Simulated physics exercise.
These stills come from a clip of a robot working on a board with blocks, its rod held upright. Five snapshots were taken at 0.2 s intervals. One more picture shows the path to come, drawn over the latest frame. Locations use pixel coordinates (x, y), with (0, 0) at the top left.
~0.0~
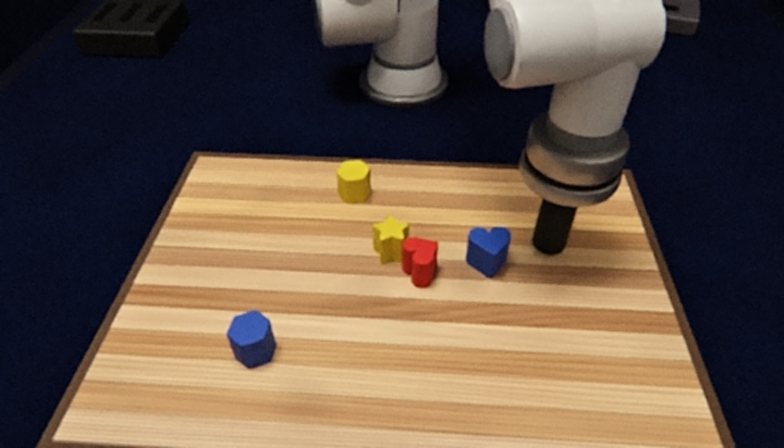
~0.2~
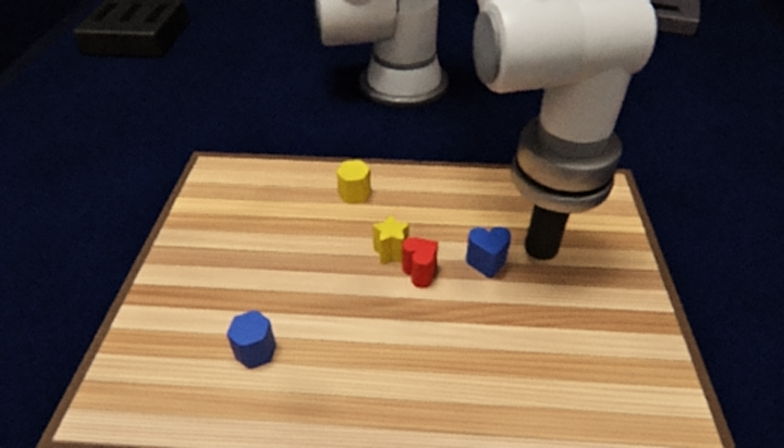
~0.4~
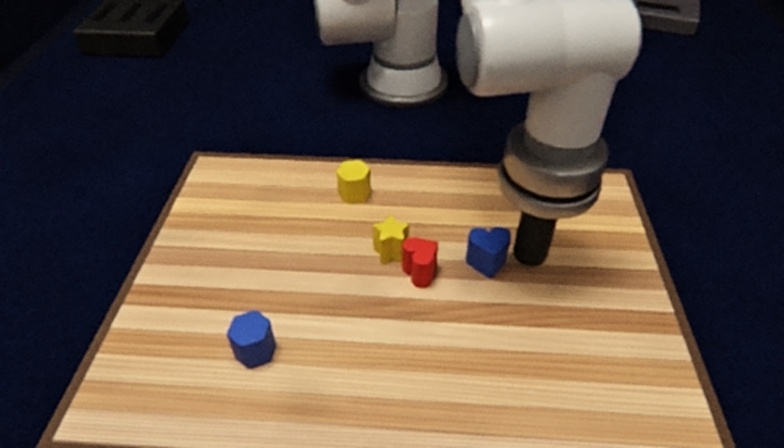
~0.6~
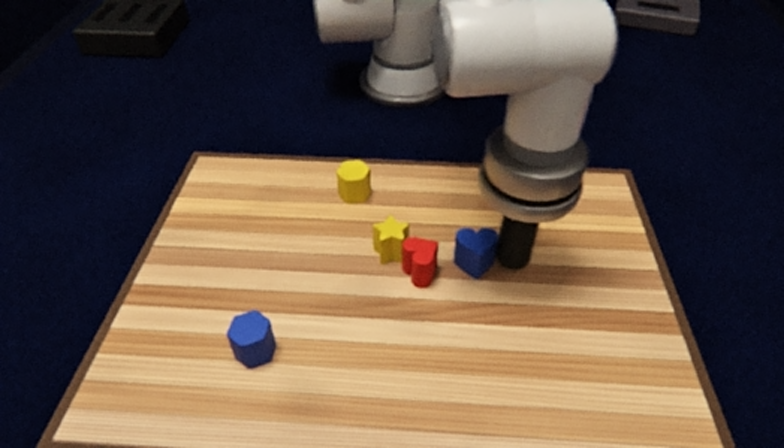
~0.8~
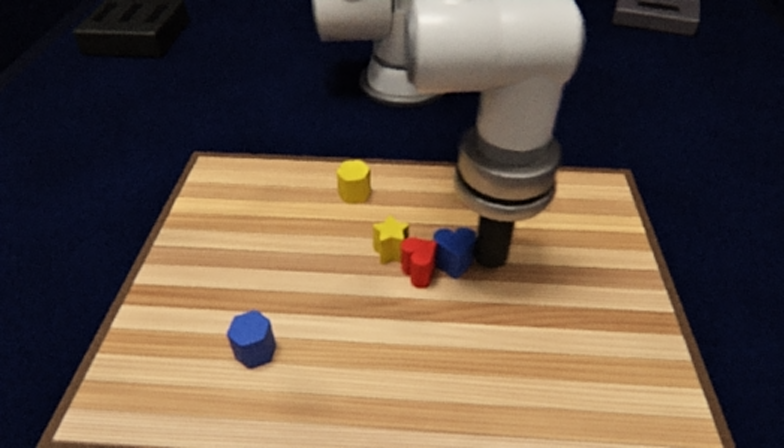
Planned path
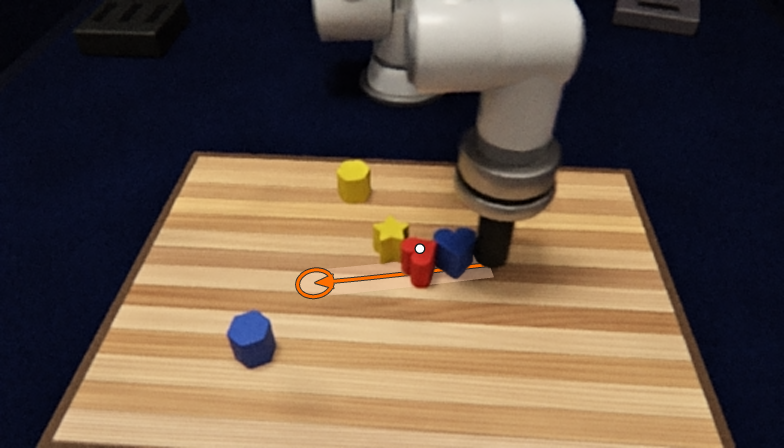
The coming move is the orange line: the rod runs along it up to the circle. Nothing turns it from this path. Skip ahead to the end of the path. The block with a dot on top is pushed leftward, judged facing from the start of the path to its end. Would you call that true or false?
That claim is false.
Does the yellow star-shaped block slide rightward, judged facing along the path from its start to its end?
It seems so.
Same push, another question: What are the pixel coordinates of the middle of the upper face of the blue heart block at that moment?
Its top middle: (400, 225).
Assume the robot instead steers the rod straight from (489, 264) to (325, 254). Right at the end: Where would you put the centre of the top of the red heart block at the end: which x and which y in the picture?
It will likely be found at (381, 260).
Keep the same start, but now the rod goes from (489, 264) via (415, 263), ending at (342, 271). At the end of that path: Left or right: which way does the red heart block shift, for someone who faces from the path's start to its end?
Sideways, to the left.
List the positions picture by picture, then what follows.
Lower end of the rod at (549, 243), tops of blocks, yellow star-shaped block at (391, 228), red heart block at (421, 248), blue heart block at (491, 238), in the first frame.
Rod at (541, 248), blocks as before, in the second frame.
Rod at (530, 254), blocks as before, in the third frame.
Rod at (513, 257), blue heart block at (478, 239), in the fourth frame.
Rod at (491, 256), yellow star-shaped block at (391, 228), red heart block at (420, 249), blue heart block at (456, 239), in the fifth frame.
The drawn path runs straight from (489, 264) to (315, 283); the dot is on the red heart block.
The first path, step by step. One third of the way, rod at (433, 262); yellow star-shaped block at (377, 224); red heart block at (399, 252), turned 60° anticlockwise; blue heart block at (410, 229).
Two thirds of the way, rod at (374, 269); yellow star-shaped block at (369, 222), turned 15° anticlockwise; red heart block at (339, 254), turned 30° anticlockwise; blue heart block at (400, 225), turned 40° clockwise.
At the end, rod at (314, 274); yellow star-shaped block at (369, 222), turned 15° anticlockwise; red heart block at (280, 252); blue heart block at (400, 225), turned 40° clockwise.
